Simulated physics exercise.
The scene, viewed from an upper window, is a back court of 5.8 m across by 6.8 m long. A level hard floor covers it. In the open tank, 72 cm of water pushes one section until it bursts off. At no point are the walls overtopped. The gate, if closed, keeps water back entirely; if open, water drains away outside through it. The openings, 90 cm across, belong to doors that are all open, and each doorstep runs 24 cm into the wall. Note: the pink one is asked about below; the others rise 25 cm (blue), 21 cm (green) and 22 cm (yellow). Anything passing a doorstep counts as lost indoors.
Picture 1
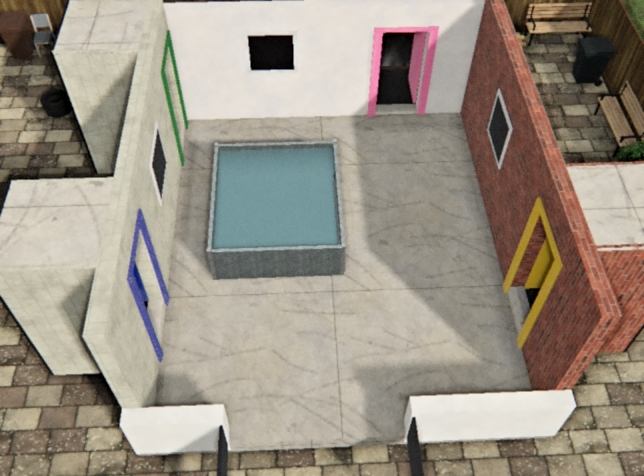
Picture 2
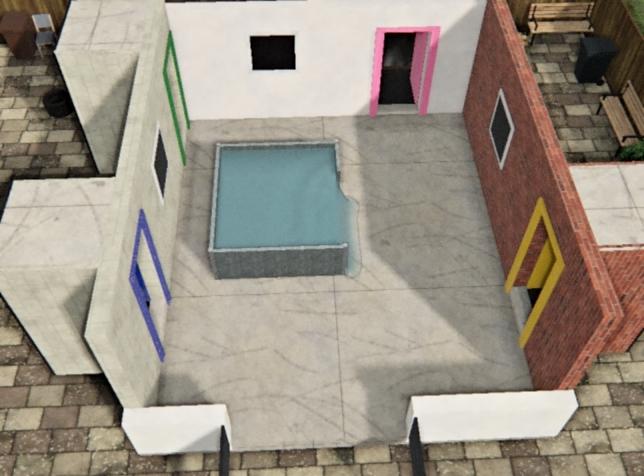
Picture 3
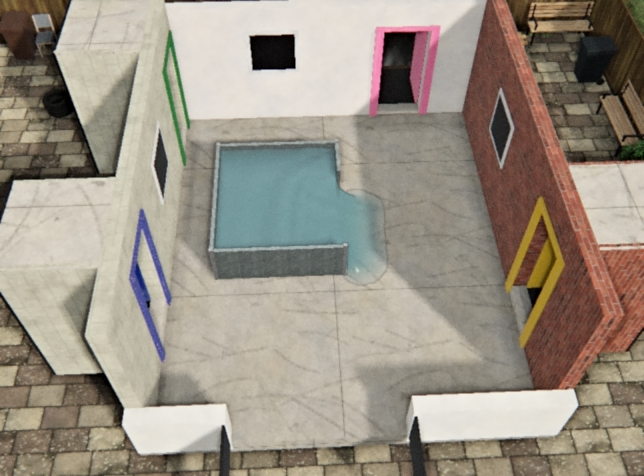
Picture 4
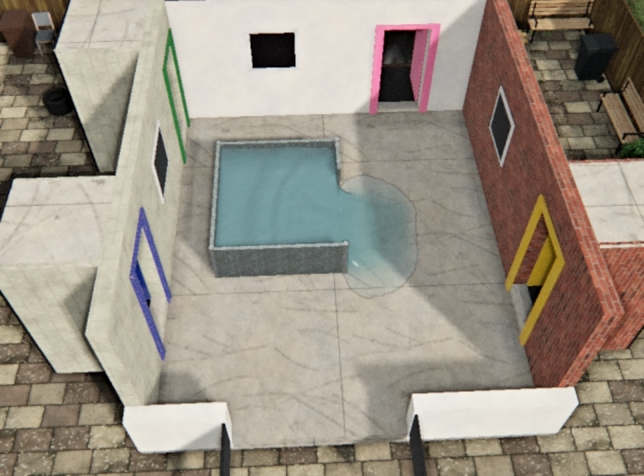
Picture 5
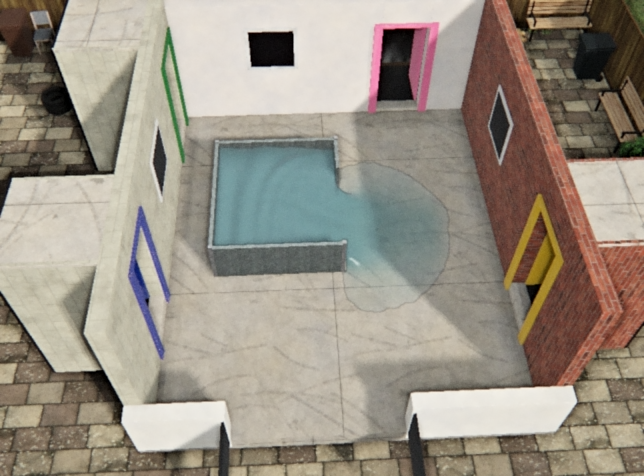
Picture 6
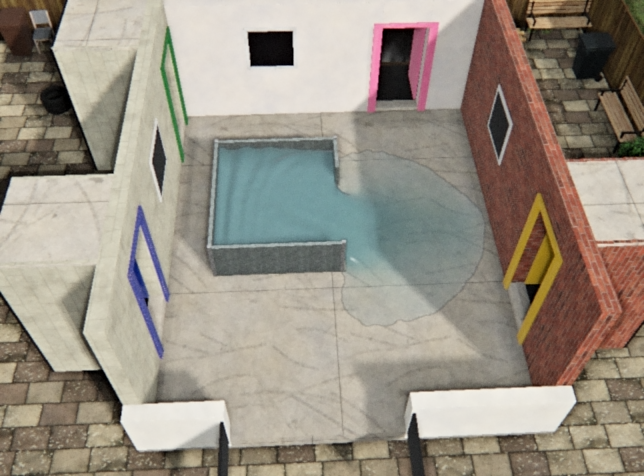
Water pouring through a gap in the right side of a raised tank, spreading in a widening pool across a walled courtyard floor.
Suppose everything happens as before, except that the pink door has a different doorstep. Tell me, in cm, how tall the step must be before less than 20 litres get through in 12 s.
It would have to be roughly 14.5 cm high.
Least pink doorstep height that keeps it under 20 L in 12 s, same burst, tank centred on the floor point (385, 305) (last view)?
With that change, some 13.5 centimetres.
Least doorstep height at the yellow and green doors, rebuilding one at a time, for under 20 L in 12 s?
About 23 cm at yellow and about 13.5 cm at green.
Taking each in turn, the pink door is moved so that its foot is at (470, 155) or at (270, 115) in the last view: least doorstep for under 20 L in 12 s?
You'd want about 15 cm there first, then about 10.5 cm.
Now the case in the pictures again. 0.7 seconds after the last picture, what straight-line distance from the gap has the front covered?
I make it some 3.6 m.
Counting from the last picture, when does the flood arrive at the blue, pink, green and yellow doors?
It gets to blue after 3.8 s, pink after 1.8 s, green after 3.8 s and yellow after 0.4 s.
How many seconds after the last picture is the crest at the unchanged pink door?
Peak time: About 2.8 s.
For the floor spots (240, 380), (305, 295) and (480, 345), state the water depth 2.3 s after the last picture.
About 0, 0 and 18 cm respectively.
Then, 0.7 s after the last picture water covers 35 % of the floor, deepest (44 cm) near (483, 241); it has not reached the pink door.
Then, 2.3 s after the last picture water covers 45 % of the floor, deepest (43 cm) near (534, 399); 15 cm at the pink door, 5 litres in over its 7 cm doorstep.
Then, 11.3 s after the last picture water covers 95 % of the floor, deepest (14 cm) near (283, 167); 7 cm at the pink door, 132 litres in over its 7 cm doorstep.
At the pink door as built, the water peaked near 16 cm, 2.7 s after the last picture.
Run again over the same 12 s with other heights there, 39 litres in over 12.5 cm, 9 litres over 17 cm. The limit of 20 litres is kept from about 14.5 cm up.
